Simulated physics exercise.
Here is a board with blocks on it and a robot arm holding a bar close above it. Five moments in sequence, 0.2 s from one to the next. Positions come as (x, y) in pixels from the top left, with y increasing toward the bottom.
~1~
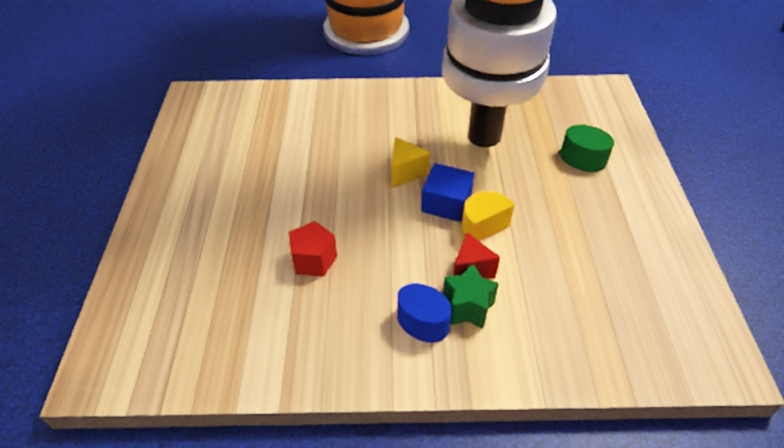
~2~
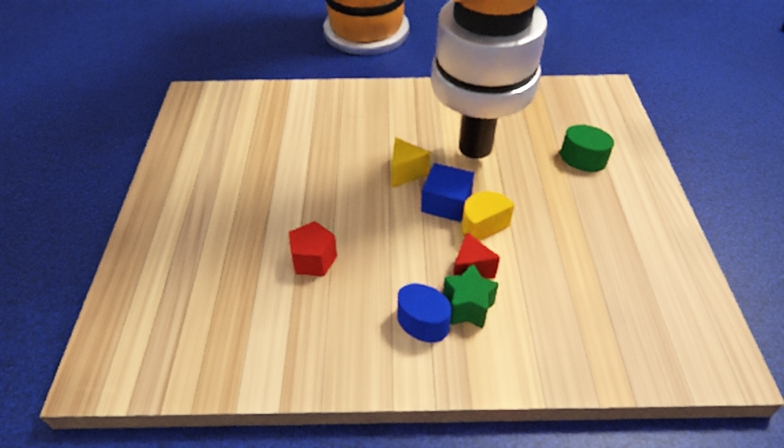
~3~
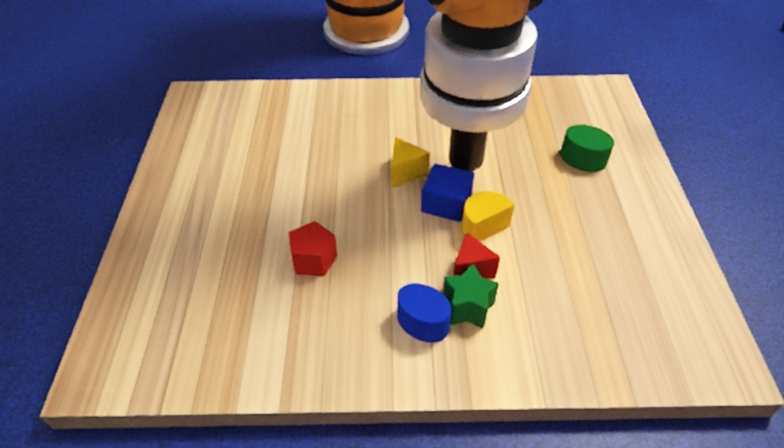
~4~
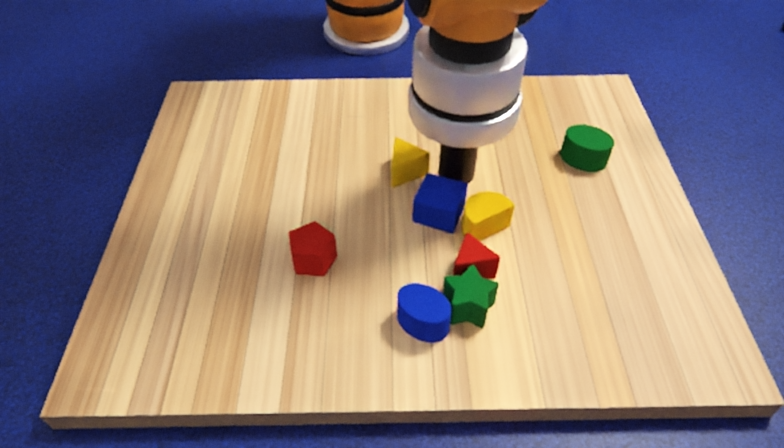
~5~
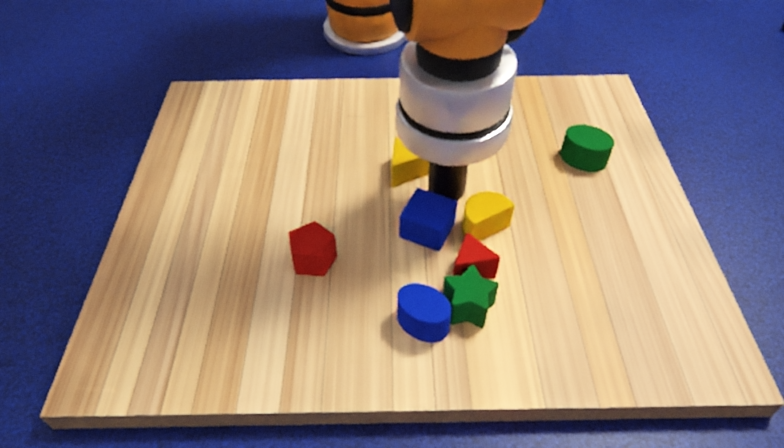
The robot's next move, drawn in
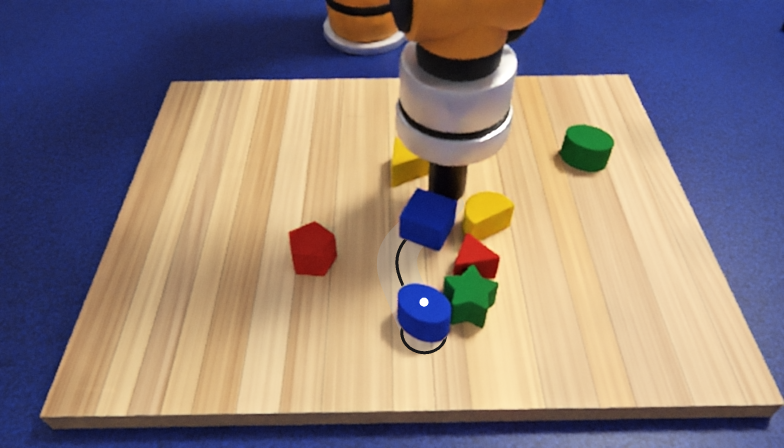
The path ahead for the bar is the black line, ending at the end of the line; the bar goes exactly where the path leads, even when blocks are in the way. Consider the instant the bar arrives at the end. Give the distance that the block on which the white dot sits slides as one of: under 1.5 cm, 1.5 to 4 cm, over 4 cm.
Upwards of 4 cm.
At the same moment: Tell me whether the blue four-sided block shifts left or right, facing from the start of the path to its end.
So, looking from the first point of the path to the last, the blue four-sided block moves rightwards.
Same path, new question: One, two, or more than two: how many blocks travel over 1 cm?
I count two.
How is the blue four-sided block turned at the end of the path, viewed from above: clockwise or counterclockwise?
It spins clockwise.
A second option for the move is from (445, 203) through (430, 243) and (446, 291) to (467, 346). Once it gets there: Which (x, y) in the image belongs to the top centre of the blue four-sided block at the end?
The centre of its top will be at (397, 263).
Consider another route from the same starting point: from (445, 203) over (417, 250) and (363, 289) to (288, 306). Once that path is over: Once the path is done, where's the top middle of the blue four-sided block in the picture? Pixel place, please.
At roughly (331, 317).
Path on the board, from (445, 203) through (409, 236) and (401, 281) to (424, 333); the dot is on the blue oval block.
What follows on the original path. One third of the way, bar (409, 223); blue four-sided block (394, 247), turned 15° anticlockwise.
Two thirds of the way, bar (402, 269); blue oval block (426, 305); blue four-sided block (370, 290), turned 15° clockwise.
At the end, bar (425, 321); blue oval block (454, 347), turned 40° anticlockwise; blue four-sided block (365, 302), turned 40° clockwise; green star in place.
